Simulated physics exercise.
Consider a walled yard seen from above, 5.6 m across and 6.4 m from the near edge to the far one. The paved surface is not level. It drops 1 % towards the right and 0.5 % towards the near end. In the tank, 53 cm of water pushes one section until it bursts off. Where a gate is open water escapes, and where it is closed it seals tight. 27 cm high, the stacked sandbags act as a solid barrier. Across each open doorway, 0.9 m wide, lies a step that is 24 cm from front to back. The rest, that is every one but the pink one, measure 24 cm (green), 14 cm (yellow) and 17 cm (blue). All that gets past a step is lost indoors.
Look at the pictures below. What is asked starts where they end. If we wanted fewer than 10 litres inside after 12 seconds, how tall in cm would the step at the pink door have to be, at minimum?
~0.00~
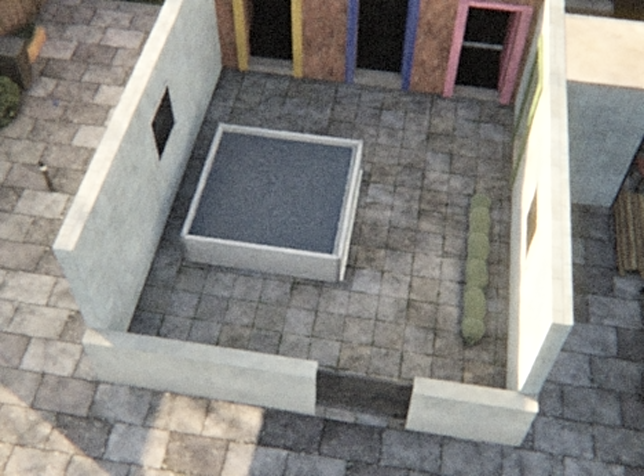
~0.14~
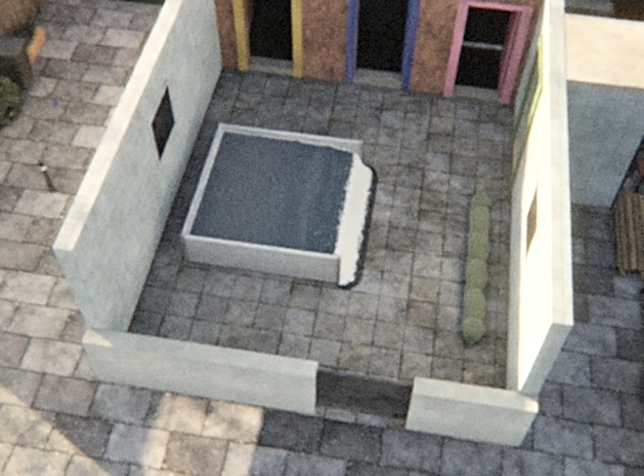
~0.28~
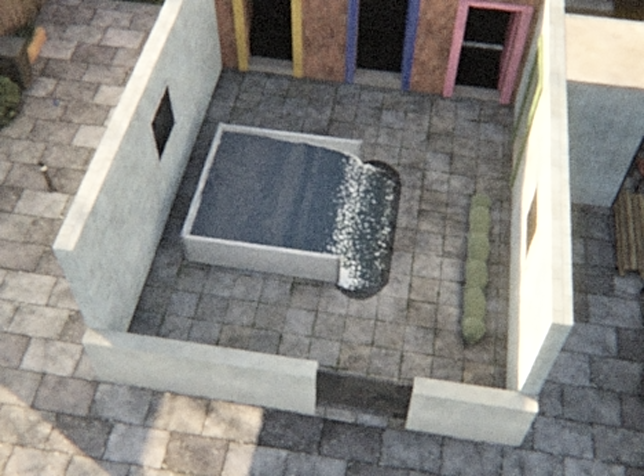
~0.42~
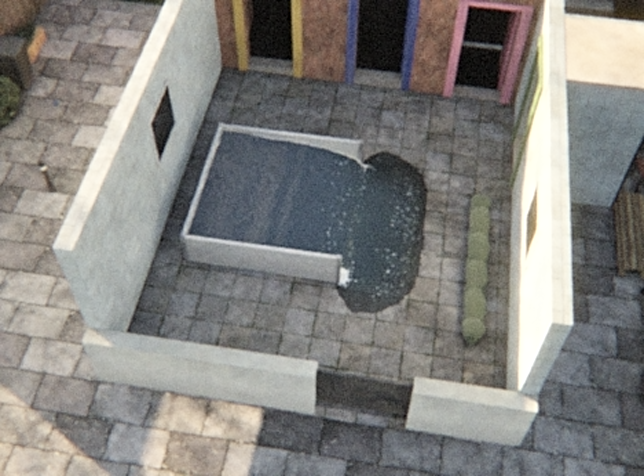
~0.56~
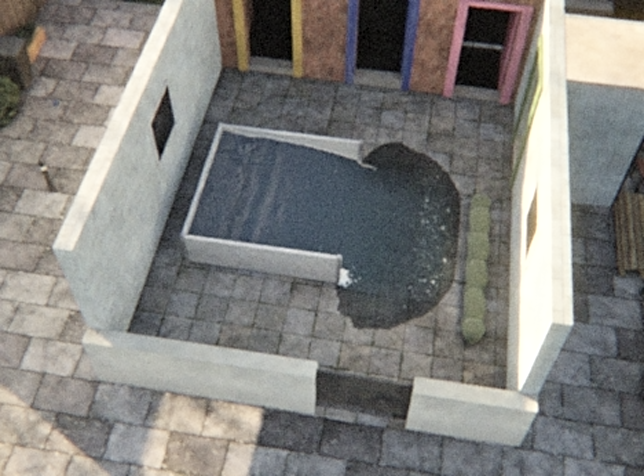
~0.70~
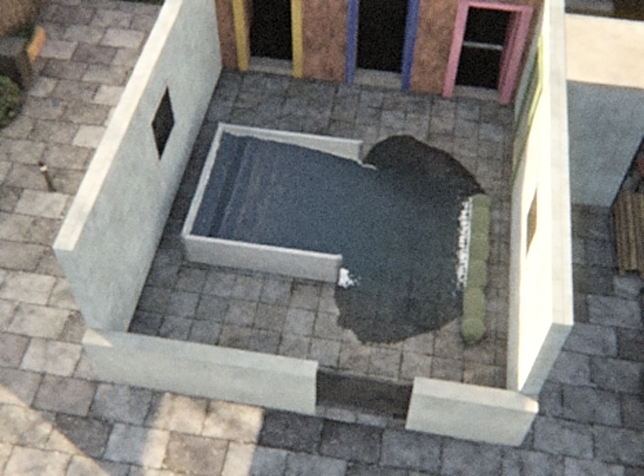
It would need to be around 28 cm tall.
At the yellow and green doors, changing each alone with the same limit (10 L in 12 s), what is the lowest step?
Close to 8.0 cm (yellow) and close to 22 cm (green).
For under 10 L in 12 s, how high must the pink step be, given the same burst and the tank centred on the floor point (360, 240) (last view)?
24 cm or thereabouts.
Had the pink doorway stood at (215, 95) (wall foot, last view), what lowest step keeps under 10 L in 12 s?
It needs about 11.0 cm.
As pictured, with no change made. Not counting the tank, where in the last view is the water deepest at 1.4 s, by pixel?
Near (465, 248).
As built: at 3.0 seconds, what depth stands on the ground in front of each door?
In cm: Green 22, yellow 0, pink 23, blue 0.
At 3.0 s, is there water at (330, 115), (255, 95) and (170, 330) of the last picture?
In the order asked: Untouched, untouched, untouched.
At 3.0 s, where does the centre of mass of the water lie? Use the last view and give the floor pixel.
(403, 236), roughly.
After 1.4 s water covers 35 % of the floor, deepest (40 cm) near (465, 248); it has not reached the pink door.
After 3.0 s water covers 50 % of the floor, deepest (33 cm) near (515, 107); 23 cm at the pink door, 44 litres in over its 6 cm step.
After 12.0 s water covers 95 % of the floor, deepest (12 cm) near (369, 95); 5 cm at the pink door, 382 litres in over its 6 cm step.
At the pink door as built, the water arrived by 2.3 s and peaked near 25 cm at 3.6 s.
Run again over the same 12 s with other heights there, 31 litres in over 23 cm, 4 litres over 31 cm. The limit of 10 litres is kept from about 28 cm up.
